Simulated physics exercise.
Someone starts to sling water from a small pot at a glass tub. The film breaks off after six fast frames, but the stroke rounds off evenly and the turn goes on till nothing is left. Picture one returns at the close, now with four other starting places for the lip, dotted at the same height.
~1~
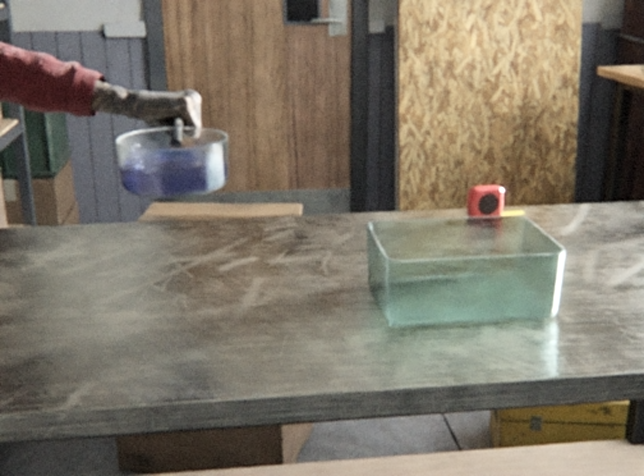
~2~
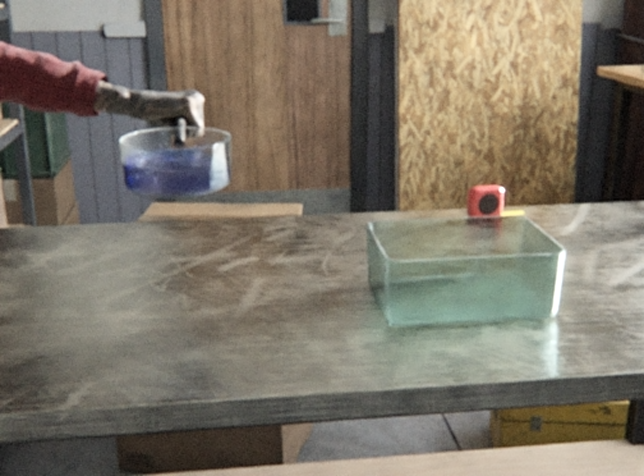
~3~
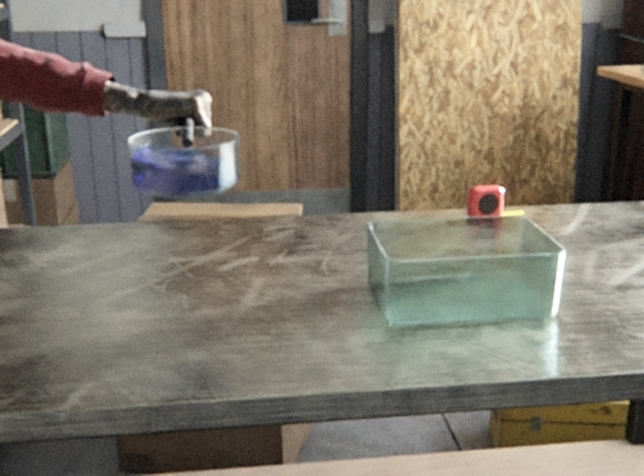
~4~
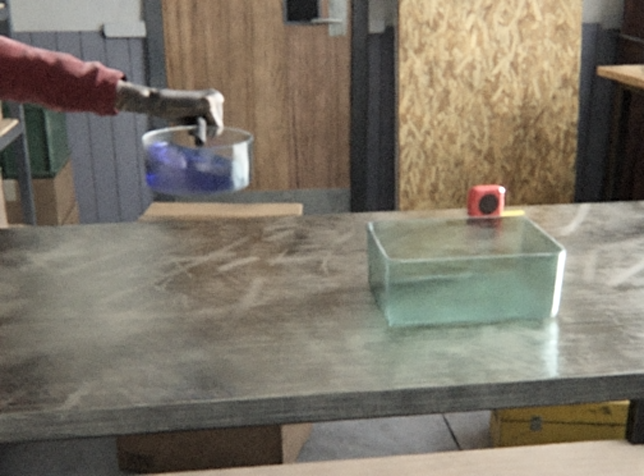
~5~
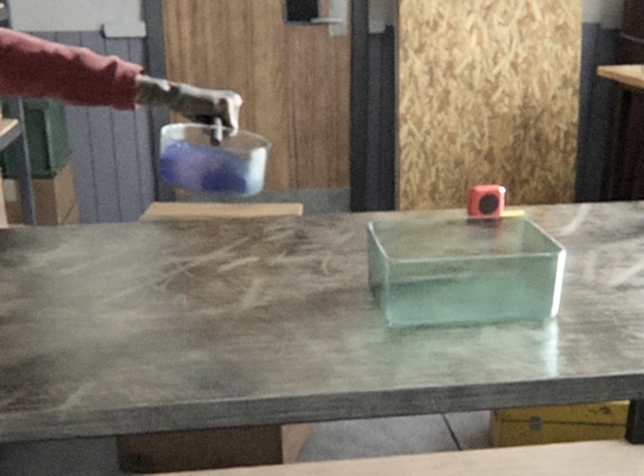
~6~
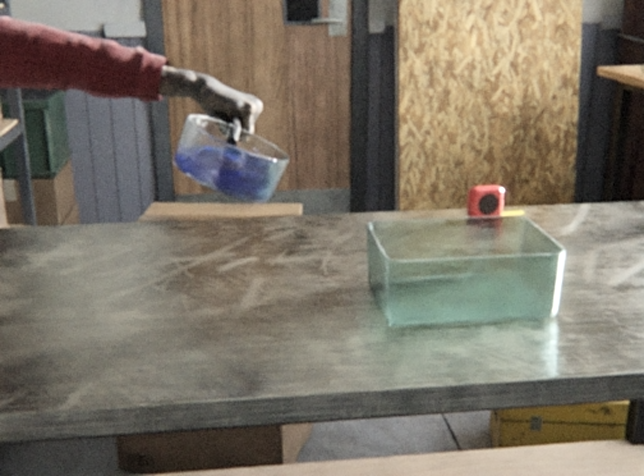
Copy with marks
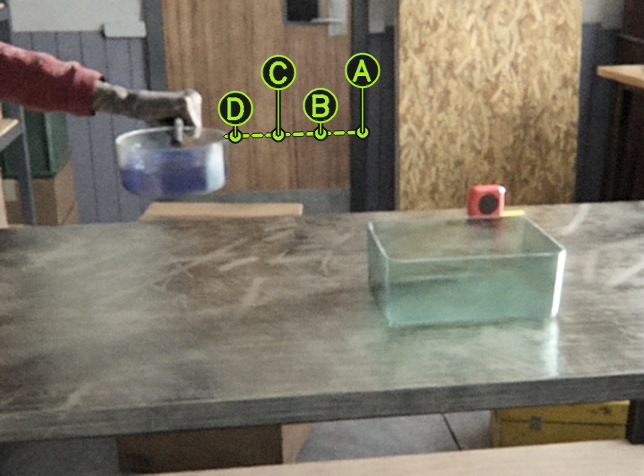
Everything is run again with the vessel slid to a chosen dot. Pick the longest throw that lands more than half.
Take C.
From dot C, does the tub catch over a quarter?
Yes.
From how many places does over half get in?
Three.
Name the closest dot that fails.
Here it is dot D.
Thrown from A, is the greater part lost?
No, that is safe.
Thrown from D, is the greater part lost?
Yes, that goes wrong.
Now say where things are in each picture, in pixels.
In the first picture, upright, lip at (226, 136); tub from (385, 325) to (555, 316); nothing has left yet.
In the second picture, upright, lip at (229, 136); nothing has left yet.
In the third picture, upright, lip at (237, 136); nothing has left yet.
In the fourth picture, upright, lip at (250, 136); nothing has left yet.
In the fifth picture, tipped about 9°, lip at (269, 143); nothing has left yet.
In the sixth picture, tipped about 24°, lip at (287, 157); nothing has left yet.
On the marked copy, A at (362, 132); B at (320, 133); C at (278, 134); D at (235, 136).
For dot A, about 89 % lands in the tub, 4 % falls short and 7 % goes beside or beyond.
For dot B, about 88 % lands in the tub, 3 % falls short and 9 % goes beside or beyond.
For dot C, about 68 % lands in the tub, 25 % falls short and 7 % goes beside or beyond.
For dot D, about 21 % lands in the tub, 76 % falls short and 3 % goes beside or beyond.
